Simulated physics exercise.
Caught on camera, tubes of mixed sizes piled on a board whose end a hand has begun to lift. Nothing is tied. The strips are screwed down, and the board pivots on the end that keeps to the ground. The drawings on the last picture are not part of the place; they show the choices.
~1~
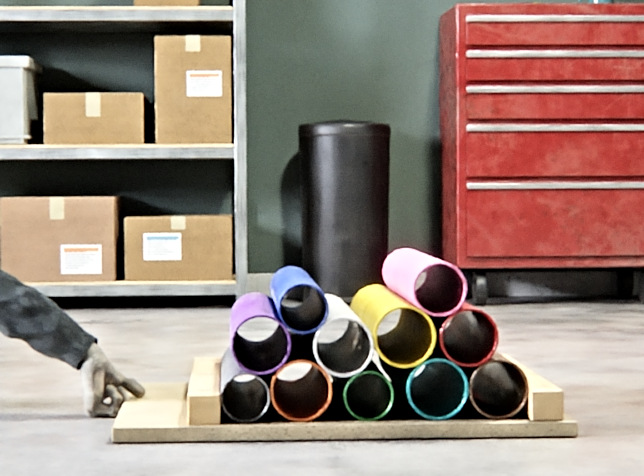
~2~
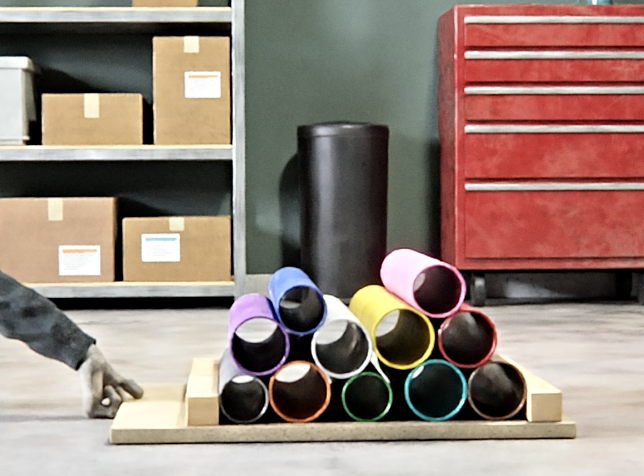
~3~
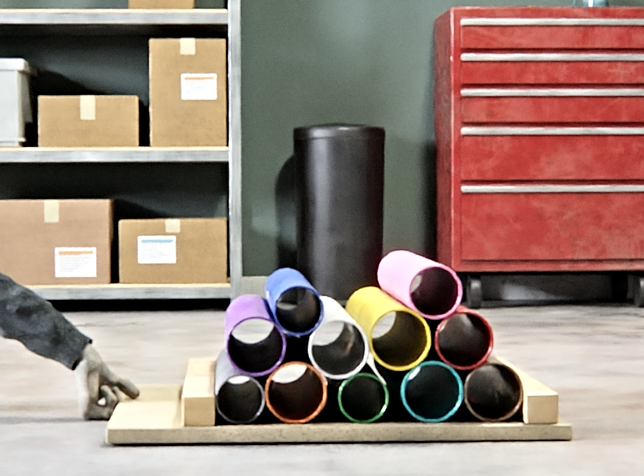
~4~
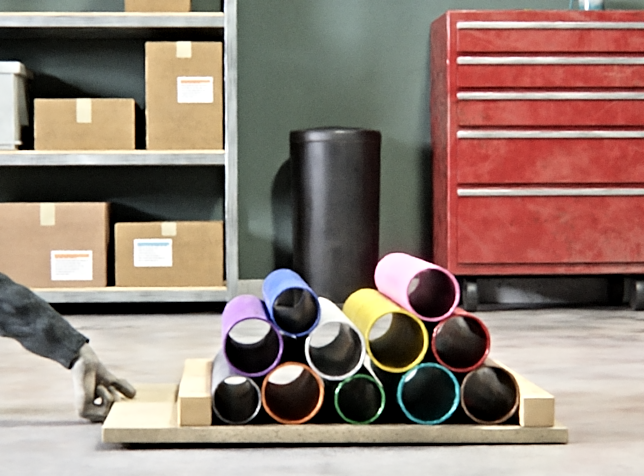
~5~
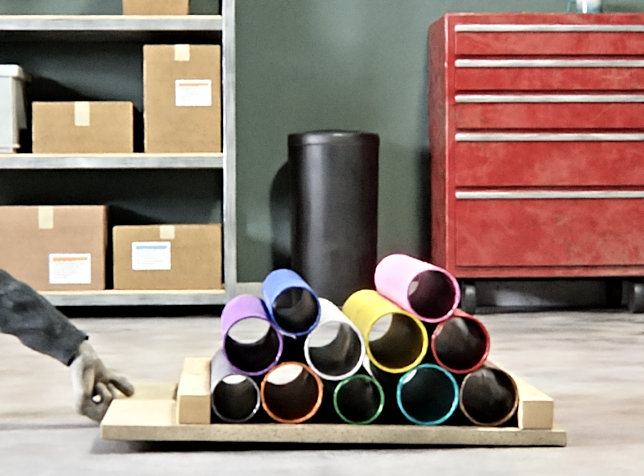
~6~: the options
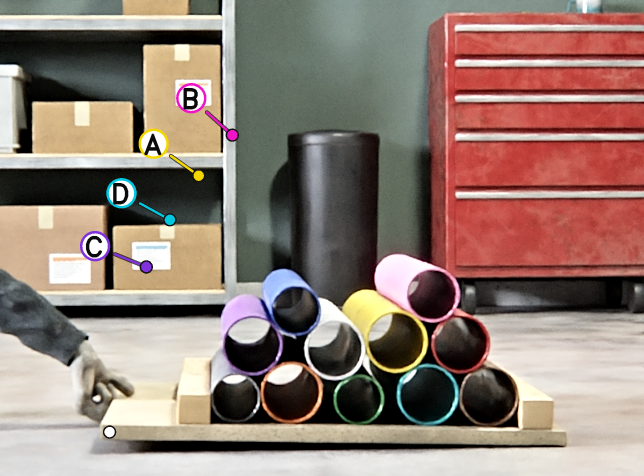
At first, a gloved hand holds the left end of a wooden board on the floor, where colourful tubes sit piled between two wooden strips. The hand then raises that end very slightly, tilting the board a little, while the tubes keep their places in the pile.
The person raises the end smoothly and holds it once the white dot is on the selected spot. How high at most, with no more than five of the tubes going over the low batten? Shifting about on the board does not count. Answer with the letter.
The answer is mark A.
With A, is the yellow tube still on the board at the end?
No, with A.
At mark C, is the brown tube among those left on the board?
The brown tube: Yes.
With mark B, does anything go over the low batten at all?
Yes.
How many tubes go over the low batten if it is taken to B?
With B, six.
On the marked copy, A at (199, 176); B at (233, 135); C at (146, 267); D at (170, 220); the white dot at (109, 432).
With A. Early on, board at 20°.
Further on, board at 36°.
At the end, board at 36°, five over the low batten.
As for the rest, B six over the low batten; C four over the low batten (white, red, yellow, pink); D five over the low batten.
